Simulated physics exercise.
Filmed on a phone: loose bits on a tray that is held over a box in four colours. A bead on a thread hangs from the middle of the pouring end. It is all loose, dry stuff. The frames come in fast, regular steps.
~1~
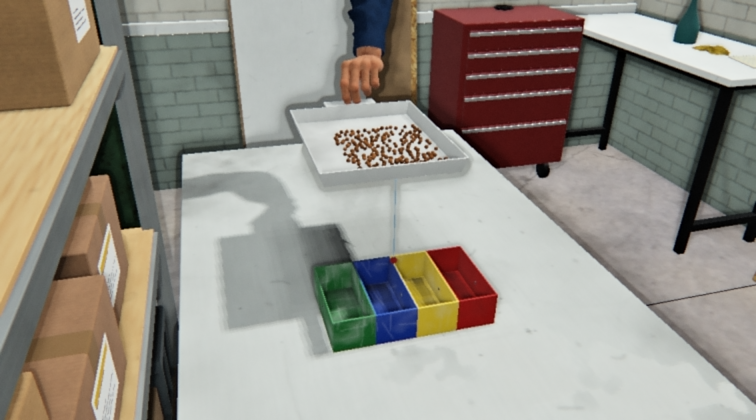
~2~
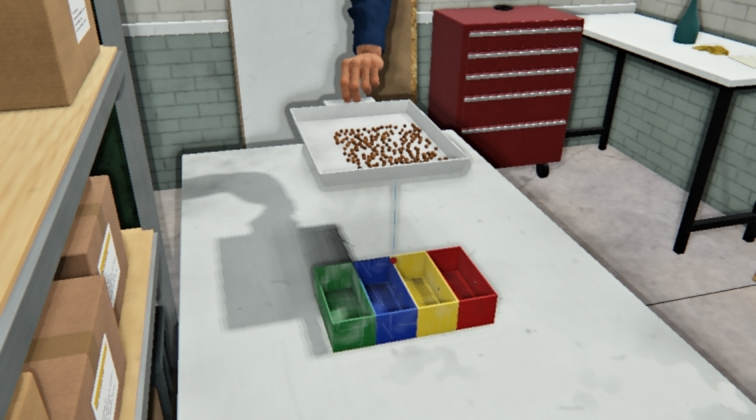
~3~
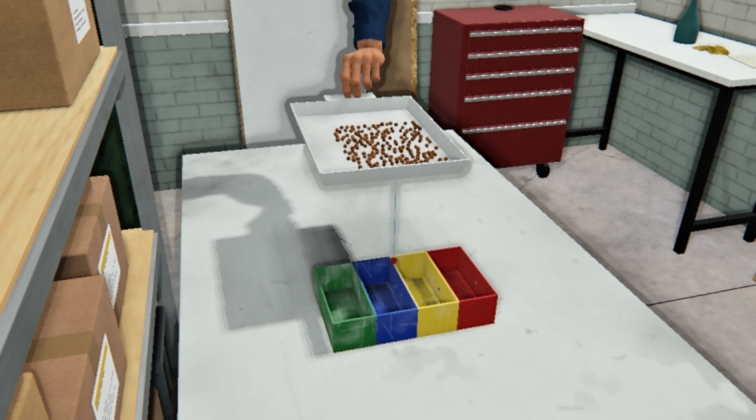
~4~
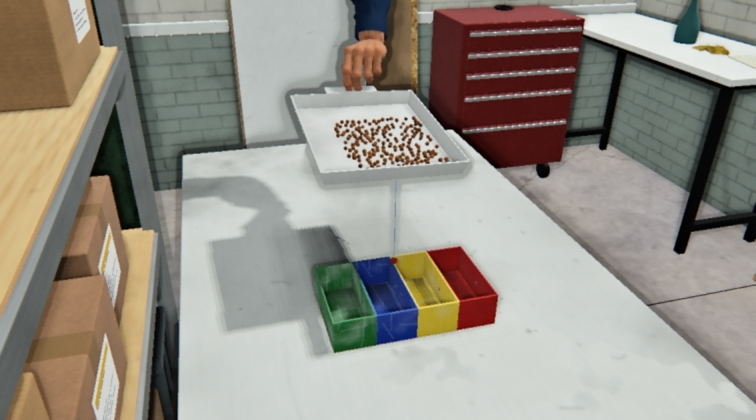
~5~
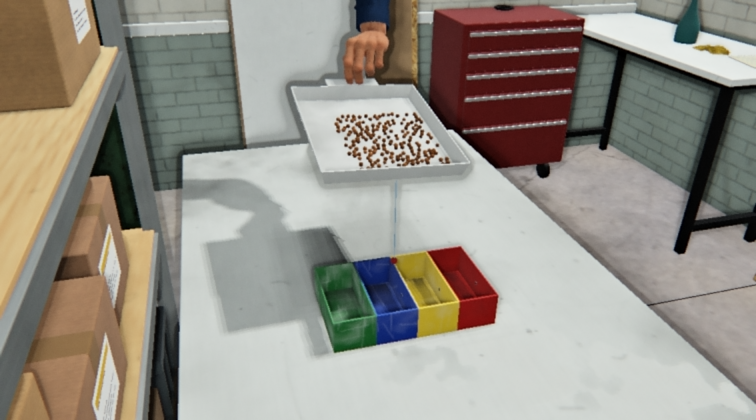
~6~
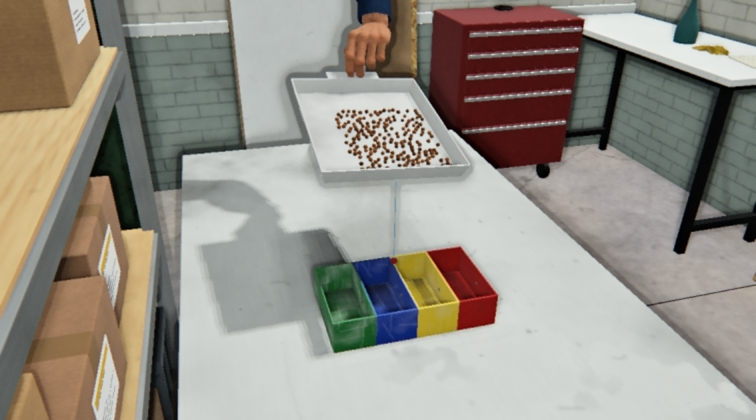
In a workshop with shelves of cardboard boxes and a red tool cabinet, a hand holds a white tray of small brown balls above a green, blue, yellow and red box, slowly tilting it slightly toward its front right corner.
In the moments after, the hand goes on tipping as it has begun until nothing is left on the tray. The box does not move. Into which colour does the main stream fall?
The red cell gets the most.
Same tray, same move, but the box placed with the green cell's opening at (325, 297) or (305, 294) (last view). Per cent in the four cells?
In turn 40 and 20 in a hundred.
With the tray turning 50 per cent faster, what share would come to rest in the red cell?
Near 80 %.
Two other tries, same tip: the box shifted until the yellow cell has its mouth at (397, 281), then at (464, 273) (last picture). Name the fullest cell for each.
The first try: Red. The second: The cell in yellow.
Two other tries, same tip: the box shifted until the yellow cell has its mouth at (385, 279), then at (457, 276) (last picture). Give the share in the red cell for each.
Near 20 % and 20 %.
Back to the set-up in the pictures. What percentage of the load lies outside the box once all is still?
Close to 10 per cent.
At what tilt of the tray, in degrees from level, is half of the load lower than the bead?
At about 100°.
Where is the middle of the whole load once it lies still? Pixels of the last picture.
Around (461, 302).
Soon after the last picture, tray tipped steeply; nearly all on the tray; a stray few falling or outside the box.
A little later, tray tipped right over; about a third on the tray; about a quarter in the red cell; a small part in the yellow cell; about half falling or outside the box.
Later still, tray tipped past a quarter turn; most in the red cell; about a quarter in the yellow cell; a stray few in the blue cell; a stray few in the green cell; a small part falling or outside the box.
At rest, tray tipped past a quarter turn; most in the red cell; about a quarter in the yellow cell; a stray few in the blue cell; a stray few in the green cell; a small part outside the box.
